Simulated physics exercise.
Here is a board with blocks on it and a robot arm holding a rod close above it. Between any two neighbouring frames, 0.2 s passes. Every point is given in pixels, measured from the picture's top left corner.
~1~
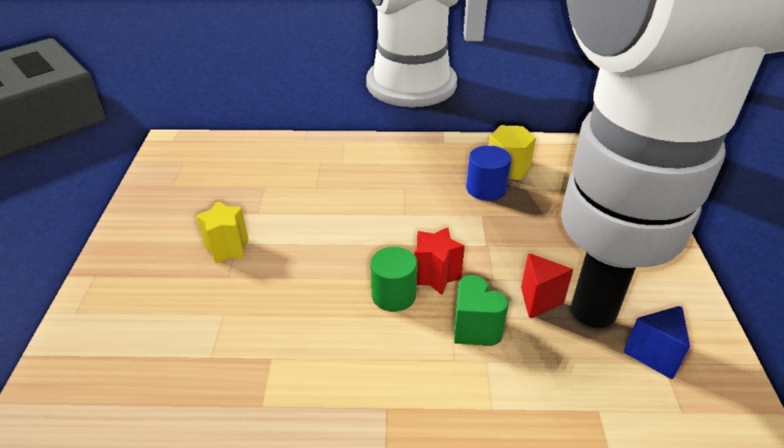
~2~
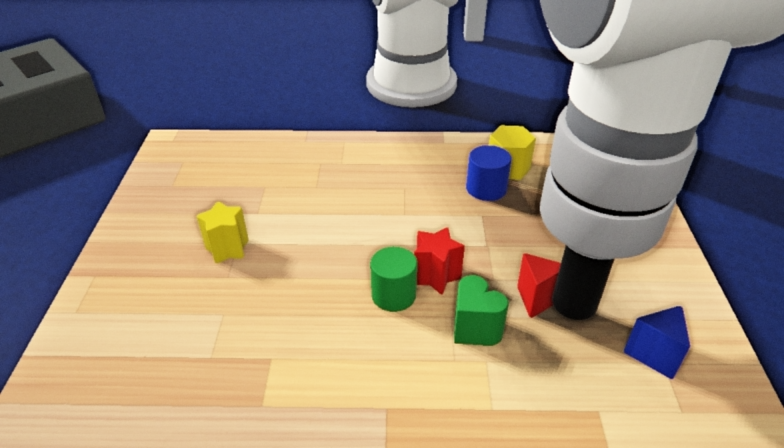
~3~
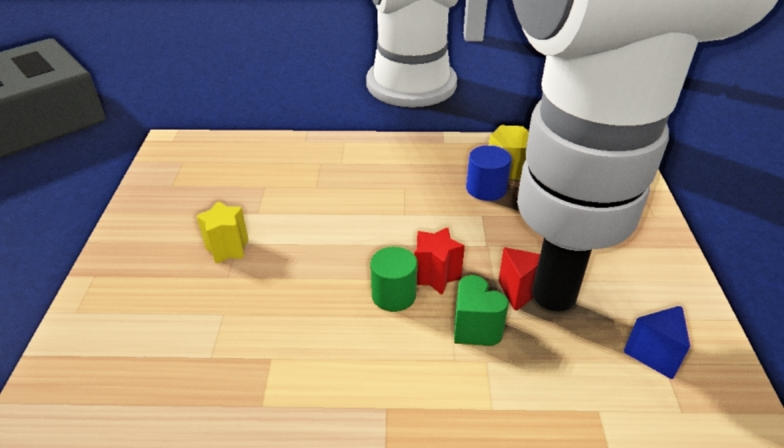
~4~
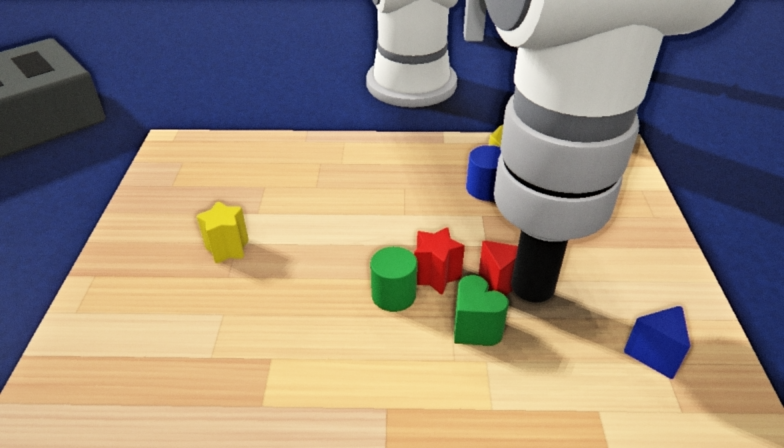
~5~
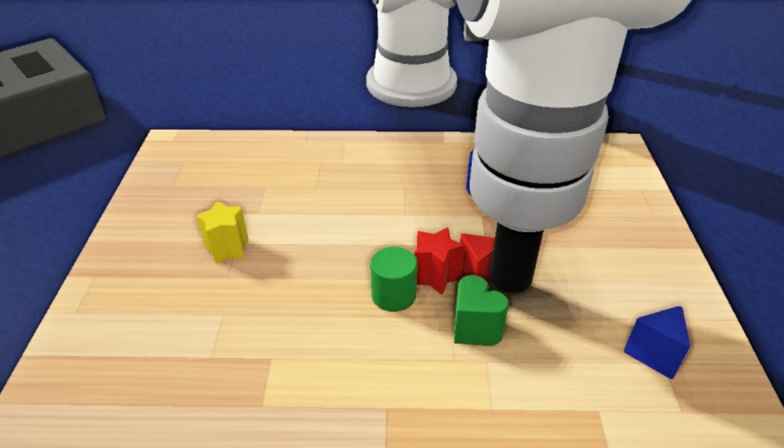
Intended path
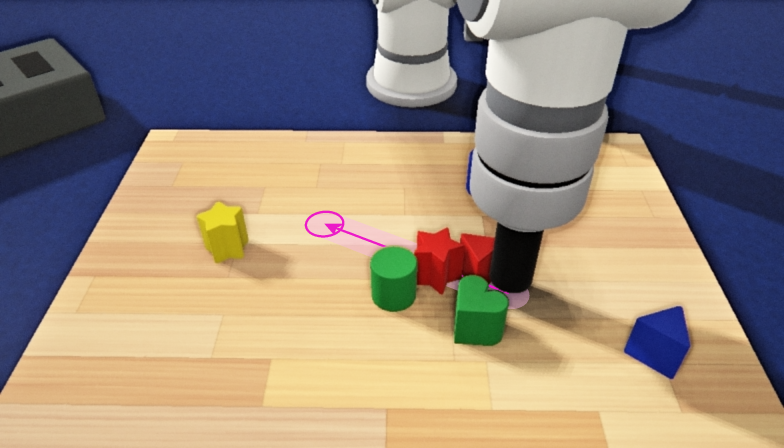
Robot arm with a black rod pushing a red three-sided block leftward across a wooden board, up beside a red star block.
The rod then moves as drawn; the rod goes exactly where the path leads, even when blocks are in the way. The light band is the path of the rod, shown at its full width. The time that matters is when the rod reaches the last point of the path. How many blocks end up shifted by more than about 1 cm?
The number will come to 2.
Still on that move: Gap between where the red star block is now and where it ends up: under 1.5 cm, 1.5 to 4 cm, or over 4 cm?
It moves quite far, over 4 cm.
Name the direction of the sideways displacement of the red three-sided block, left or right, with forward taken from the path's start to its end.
It goes right.
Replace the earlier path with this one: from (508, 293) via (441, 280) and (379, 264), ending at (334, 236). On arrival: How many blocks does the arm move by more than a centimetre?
Three or more shift.
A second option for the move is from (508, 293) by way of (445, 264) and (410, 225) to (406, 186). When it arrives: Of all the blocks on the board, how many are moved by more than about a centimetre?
That push would leave two blocks displaced by more than about 1 cm.
Path on the board, from (508, 293) to (325, 224).
What follows on the original path. One third of the way, rod at (442, 254); red star block at (397, 227), turned 60° anticlockwise; red three-sided block at (436, 212), turned 50° clockwise.
Two thirds of the way, rod at (379, 231); red star block at (334, 216), turned 100° anticlockwise; red three-sided block at (427, 203), turned 75° clockwise.
At the end, rod at (323, 211); green round block in place; red star block at (305, 213), turned 185° anticlockwise; red three-sided block at (427, 203), turned 75° clockwise.
